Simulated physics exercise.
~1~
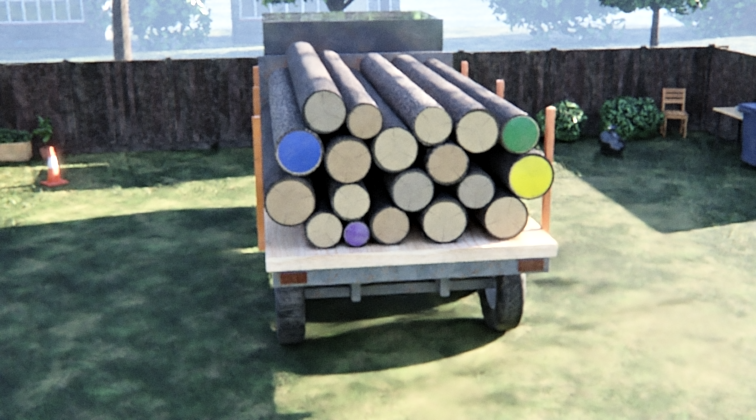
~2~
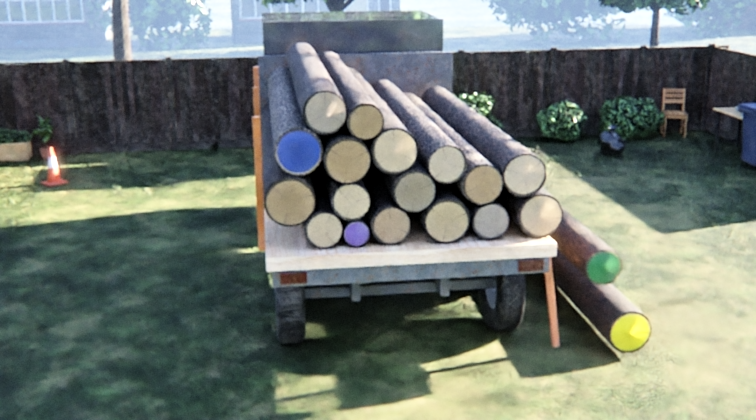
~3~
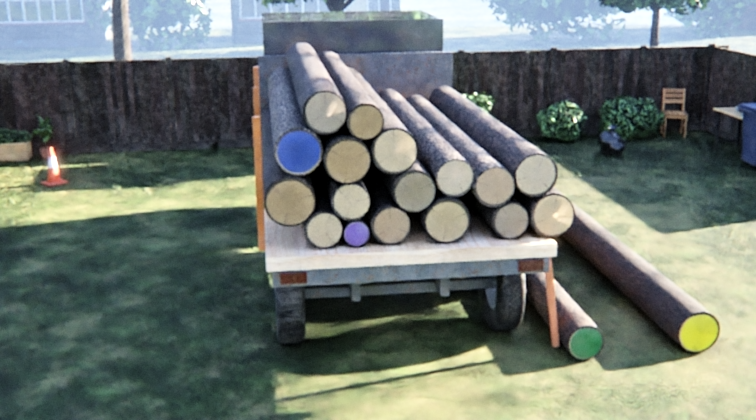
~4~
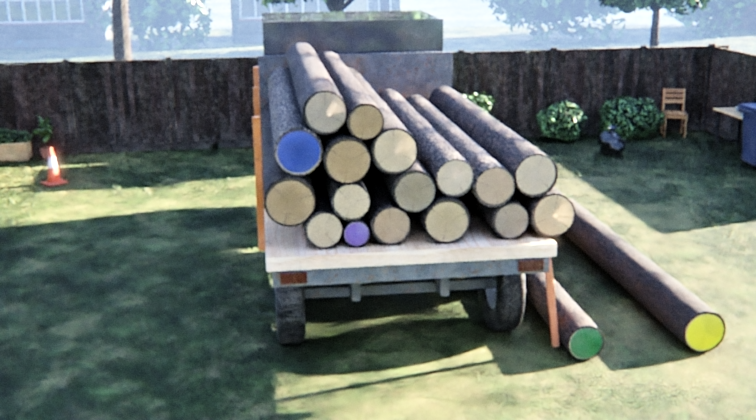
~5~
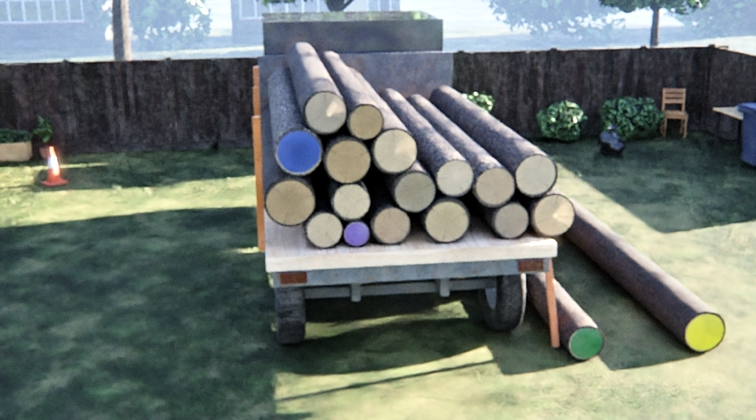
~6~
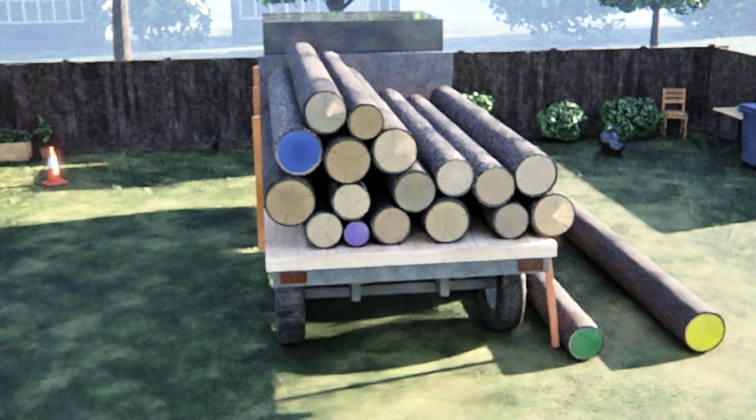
The yellow and green logs dropped off the right side of a parked flatbed truck when the posts there swung down, and both came to rest on the grass, while the blue and purple ones stayed aboard with the rest of the pile.
